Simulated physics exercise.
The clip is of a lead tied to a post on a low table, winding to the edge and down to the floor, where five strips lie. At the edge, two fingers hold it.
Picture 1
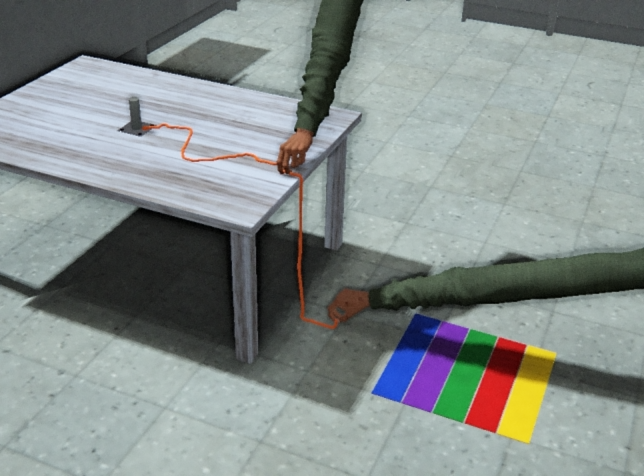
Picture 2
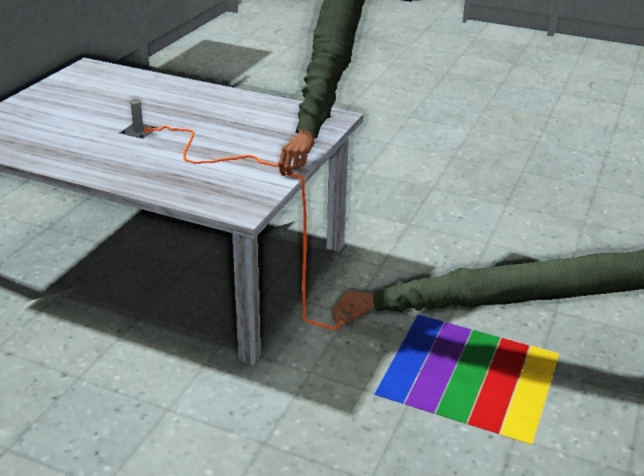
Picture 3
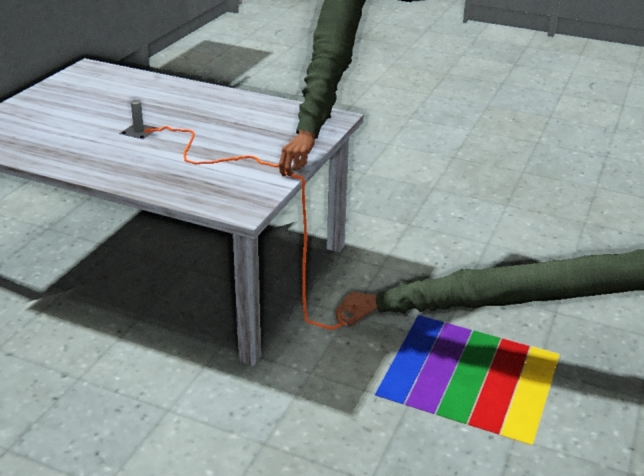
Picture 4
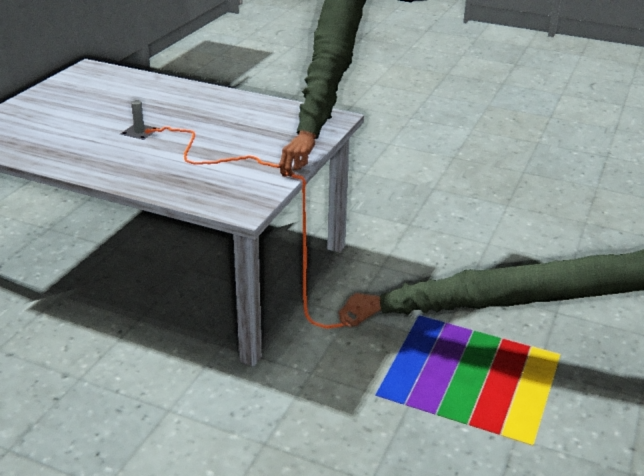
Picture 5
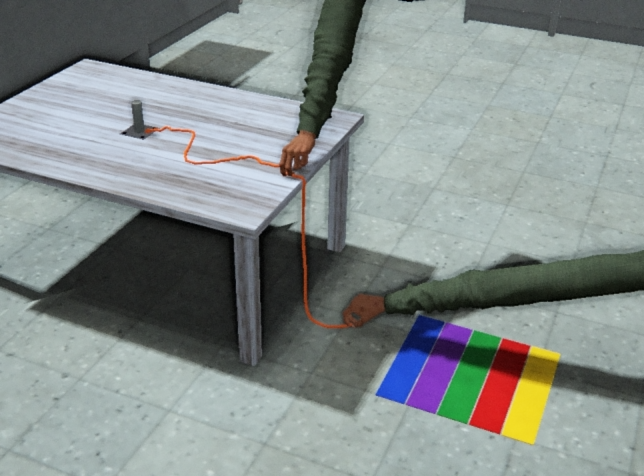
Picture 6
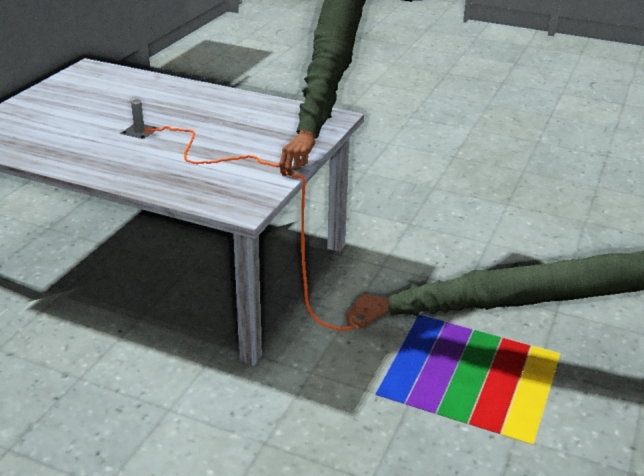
To begin with, an orange cord runs from a small post across a wooden table, where one hand pins it at the edge, and down to another hand near five coloured strips on the floor. The lower hand then edges slightly right towards the blue strip, while the upper hand stays practically still.
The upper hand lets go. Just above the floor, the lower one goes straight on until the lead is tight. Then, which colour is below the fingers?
The yellow one is below them.
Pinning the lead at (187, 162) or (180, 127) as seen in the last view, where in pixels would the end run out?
I'd put it around (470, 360) the first time and around (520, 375) the second.
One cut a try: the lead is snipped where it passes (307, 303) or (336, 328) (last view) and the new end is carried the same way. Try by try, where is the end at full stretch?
Case by case it comes to about (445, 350) and then about (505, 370).
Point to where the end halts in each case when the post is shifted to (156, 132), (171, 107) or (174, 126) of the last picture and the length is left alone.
Try by try: (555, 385), (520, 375) and (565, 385).
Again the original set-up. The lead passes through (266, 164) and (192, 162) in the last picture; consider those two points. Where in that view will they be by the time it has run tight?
At (324, 194) for the first, at (251, 162) for the second.
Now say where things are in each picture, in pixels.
In the first picture, end (336, 319); blue (394, 382); purple (424, 391); green (455, 401); red (486, 411); yellow (519, 421).
In the second picture, end (341, 321); lead through (174, 129) (184, 156) (247, 156) (296, 176) (305, 241) (304, 301).
In the third picture, end (344, 323).
In the fourth picture, end (347, 324); lead through (175, 130) (185, 157) (248, 157) (297, 177) (305, 242) (305, 302).
In the fifth picture, end (351, 325).
In the sixth picture, end (355, 325); lead through (175, 130) (185, 156) (248, 156) (297, 176) (303, 241) (307, 302).
Early on, end near (475, 360); over green.
Midway, end near (514, 371); over red.
At the end of the slack, end near (537, 378); over yellow. Over yellow.
